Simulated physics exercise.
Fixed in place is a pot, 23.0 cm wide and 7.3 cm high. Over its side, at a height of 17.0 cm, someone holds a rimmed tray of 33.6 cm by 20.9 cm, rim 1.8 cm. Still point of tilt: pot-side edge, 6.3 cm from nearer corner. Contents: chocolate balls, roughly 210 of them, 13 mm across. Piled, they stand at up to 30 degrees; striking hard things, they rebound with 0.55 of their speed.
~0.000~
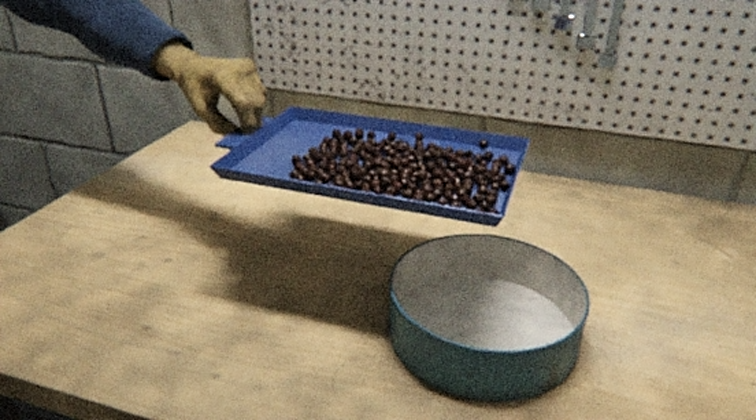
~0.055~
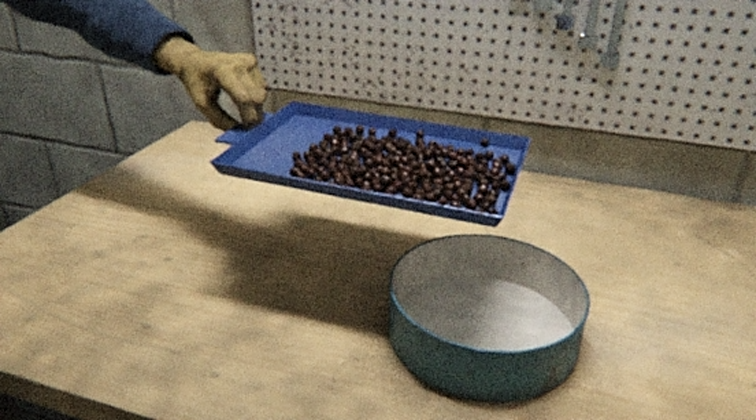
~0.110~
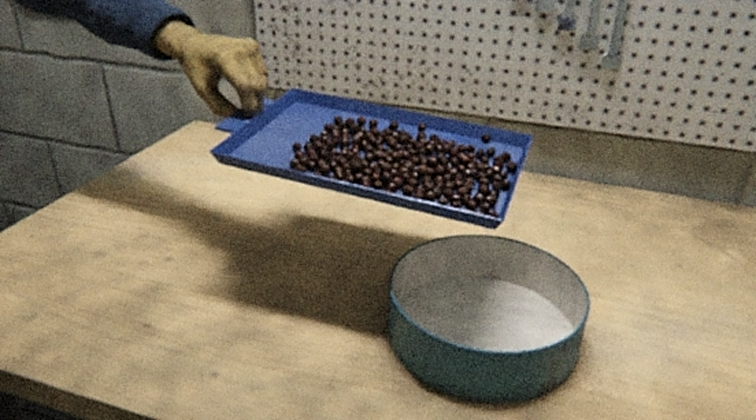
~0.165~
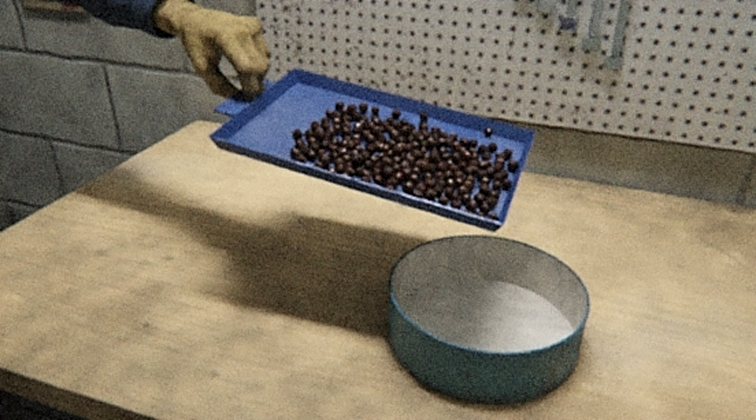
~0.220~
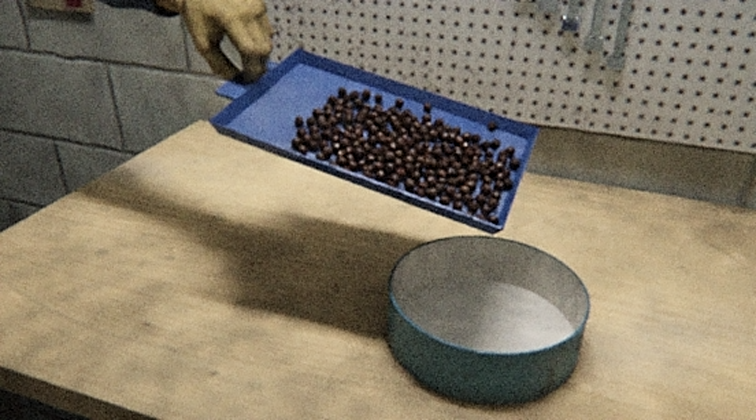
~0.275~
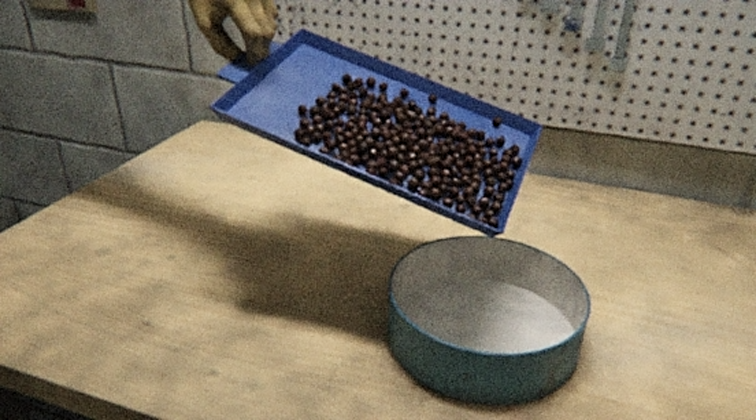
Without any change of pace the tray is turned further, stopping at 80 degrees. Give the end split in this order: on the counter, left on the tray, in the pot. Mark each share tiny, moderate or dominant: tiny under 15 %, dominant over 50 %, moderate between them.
Counter: Tiny, tray: Tiny, pot: Dominant.
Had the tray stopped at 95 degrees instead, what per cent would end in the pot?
In that case, near 100 percent.
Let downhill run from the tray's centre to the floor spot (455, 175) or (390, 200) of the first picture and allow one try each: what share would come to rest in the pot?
Near 50 and 75 per cent, in that order.
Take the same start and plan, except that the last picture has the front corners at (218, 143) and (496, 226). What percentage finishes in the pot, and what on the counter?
Per cent by place - pot 85, counter 15.
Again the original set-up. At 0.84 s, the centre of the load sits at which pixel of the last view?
At about (495, 210).
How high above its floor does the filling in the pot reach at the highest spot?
Around 3.5 cm above the floor.
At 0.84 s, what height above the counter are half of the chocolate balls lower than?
Median height: Approx. 18 cm.
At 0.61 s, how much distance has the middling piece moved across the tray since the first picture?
By then it sits near 4 cm from where it began.
After 0.61 s, tilt 49 degrees; the tray holds 100 %, the pot 0 %.
After 0.84 s, tilt 69 degrees; the tray holds 70 %, the pot 15 %.
After 1.17 s, tilt 80 degrees; the tray holds 0 %, the pot 90 %.
By 1.8 s all is still; counter 0 %, tray 0 %, pot 100 %.
